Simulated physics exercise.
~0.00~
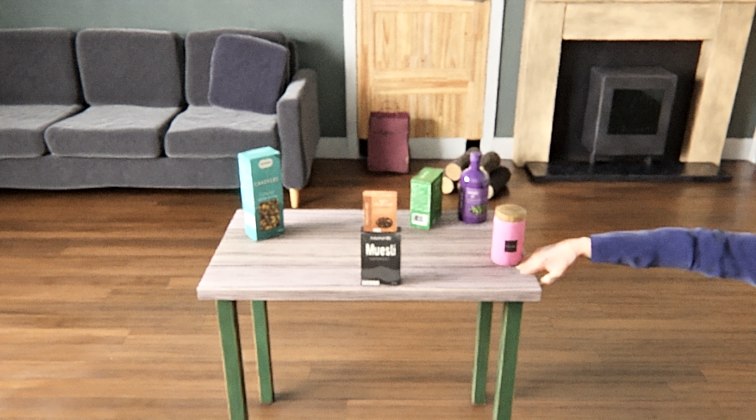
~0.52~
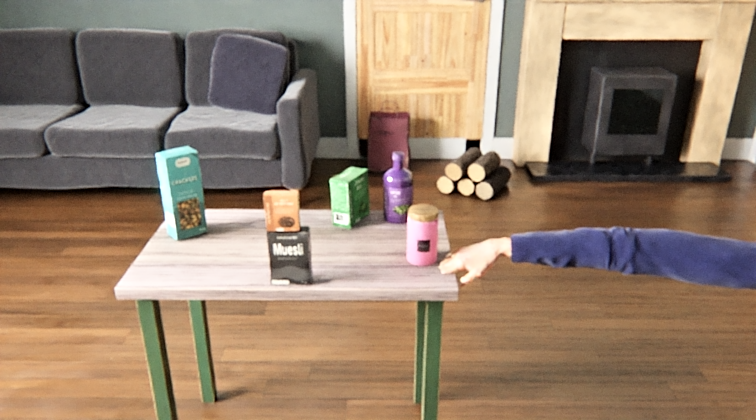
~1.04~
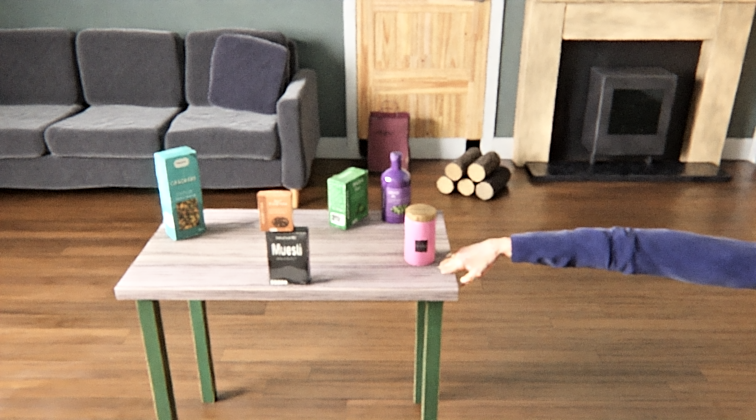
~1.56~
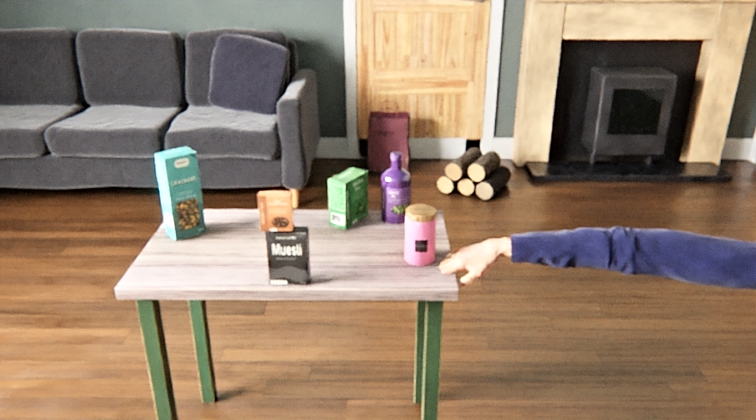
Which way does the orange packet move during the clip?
The orange packet moves to the left, along with the table it stands on.
